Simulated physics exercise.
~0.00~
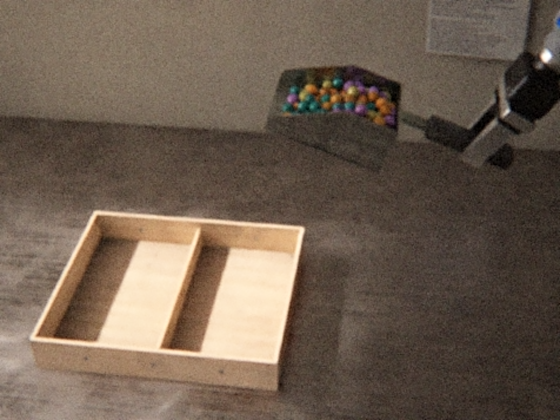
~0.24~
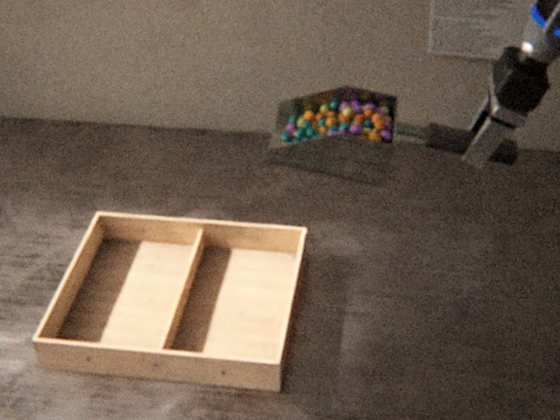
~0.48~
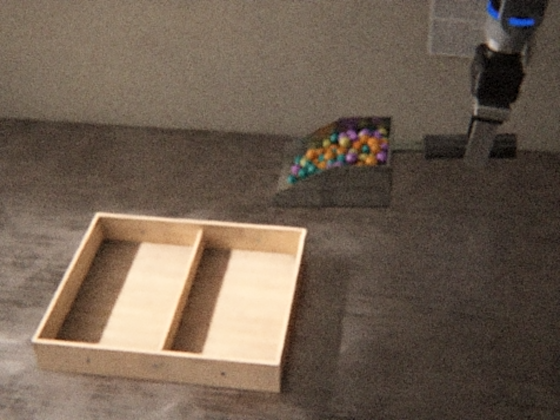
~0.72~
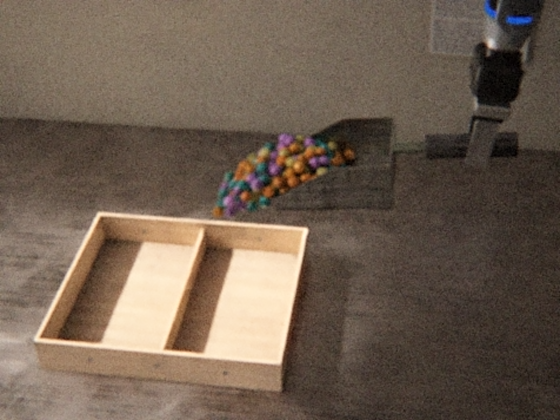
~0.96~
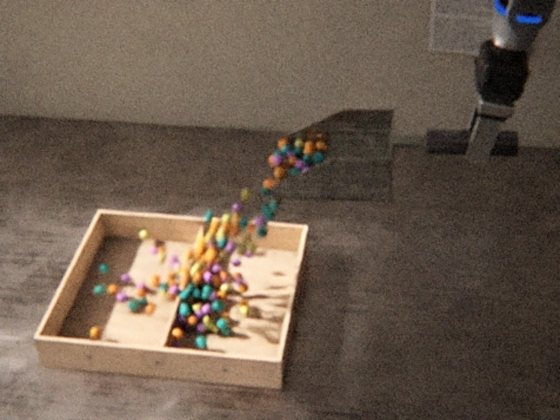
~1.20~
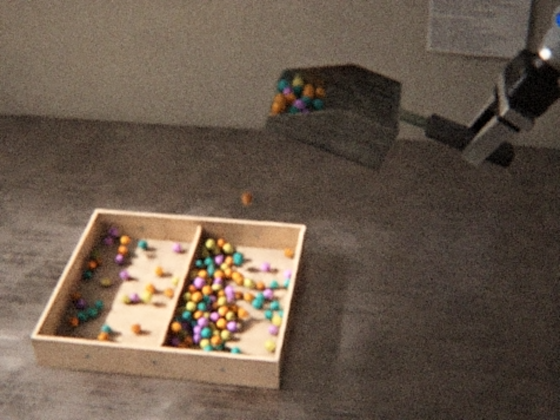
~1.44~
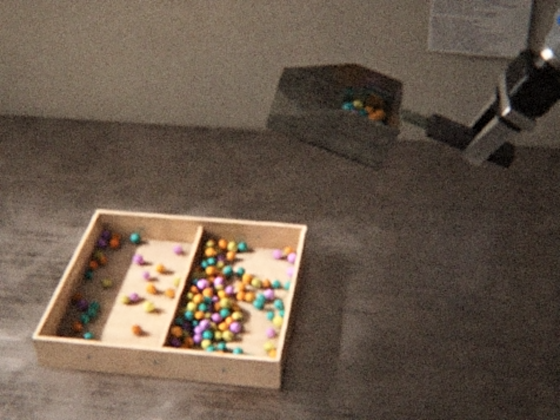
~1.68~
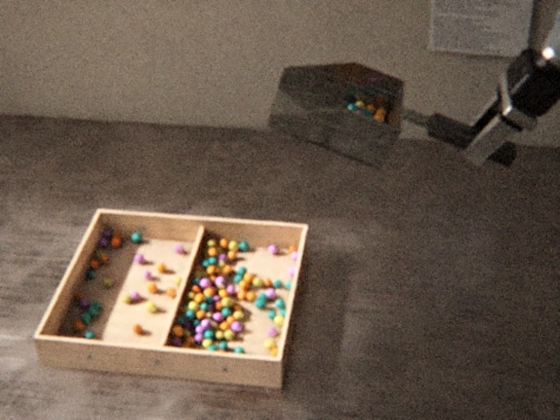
On a dark, worn tabletop before a plain grey wall, seen from slightly above by a gently swaying camera, a pale wooden tray with two compartments sits at the left. At the upper right, a robot arm holds a clear grey scoop heaped with small round sweets in orange, purple, teal and yellow. The arm lowers the scoop and tips it towards the left, and the sweets slide out and tumble into the tray. It then lifts and tilts the scoop back. Most sweets lie in the right compartment, fewer are scattered in the left, and a small cluster stays in the scoop.
